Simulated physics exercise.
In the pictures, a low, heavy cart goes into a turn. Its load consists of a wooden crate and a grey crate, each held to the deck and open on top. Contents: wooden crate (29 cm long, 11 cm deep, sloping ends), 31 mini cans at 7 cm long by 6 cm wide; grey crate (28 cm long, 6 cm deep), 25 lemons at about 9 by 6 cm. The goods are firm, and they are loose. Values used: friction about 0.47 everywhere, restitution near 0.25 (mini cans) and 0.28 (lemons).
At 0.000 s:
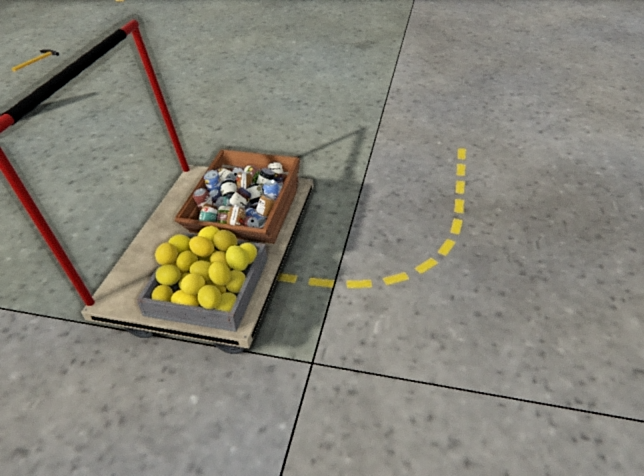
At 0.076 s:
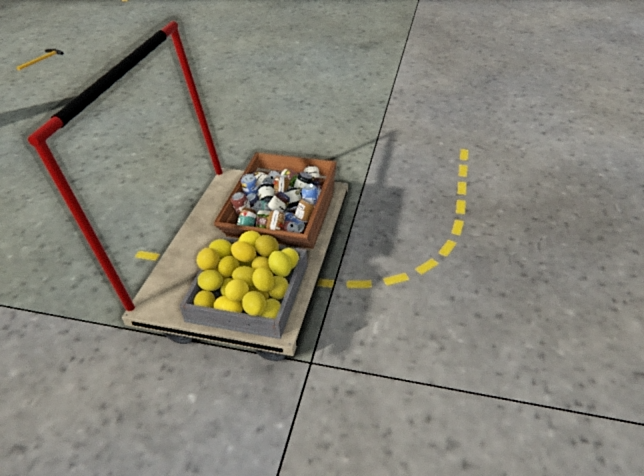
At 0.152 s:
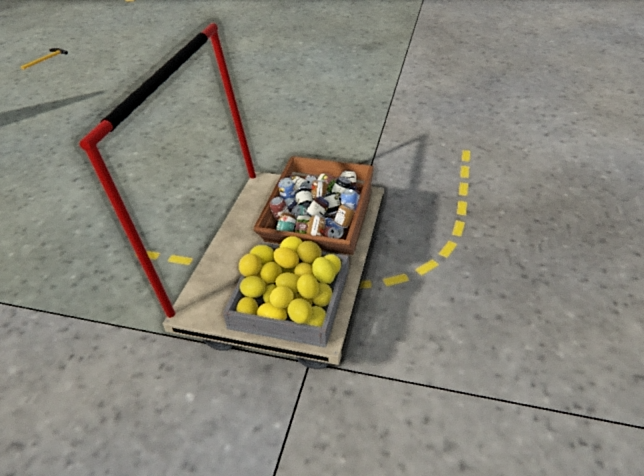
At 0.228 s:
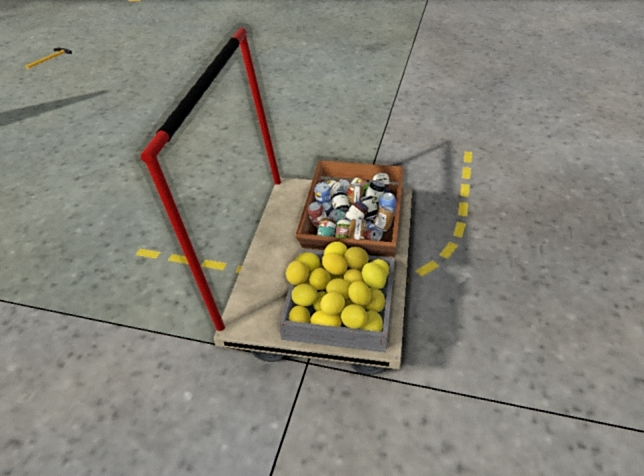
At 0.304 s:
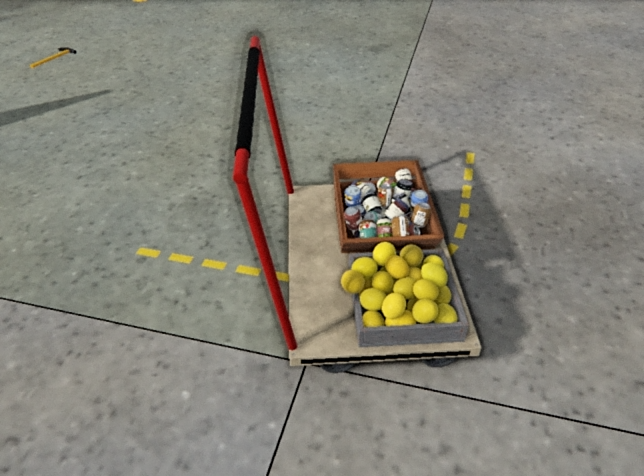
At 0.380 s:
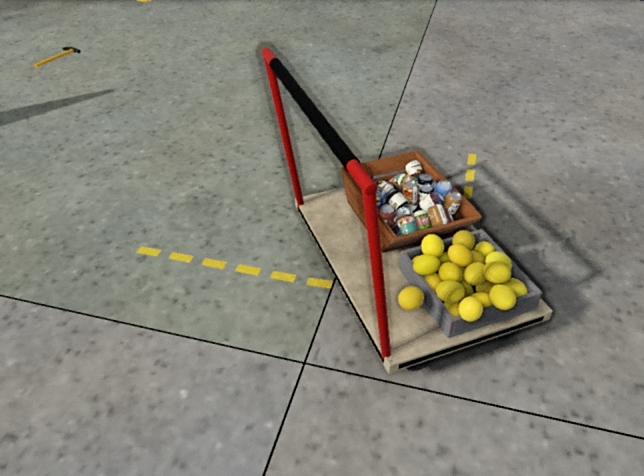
A flat cart with a red handle rolled right along a yellow dashed line, carrying small cans and lemons in open crates, then swung left around the bend as lemons came out of the grey crate.
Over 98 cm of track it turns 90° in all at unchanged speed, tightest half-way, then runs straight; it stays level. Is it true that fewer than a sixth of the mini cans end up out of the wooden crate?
Wow, that's south of a sixth.
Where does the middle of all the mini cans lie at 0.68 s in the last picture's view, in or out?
Near (444, 149).
After 0.41 s, wooden crate 31 in, 0 out and grey crate 22 in, 3 out.
After 0.52 s, wooden crate 31 in, 0 out and grey crate 18 in, 7 out.
After 0.68 s, wooden crate 31 in, 0 out and grey crate 16 in, 9 out.
Outcome (at 1.13 s), wooden crate 31 in, 0 out and grey crate 14 in, 11 out. Asked share, 0 of 31, 0 per cent.
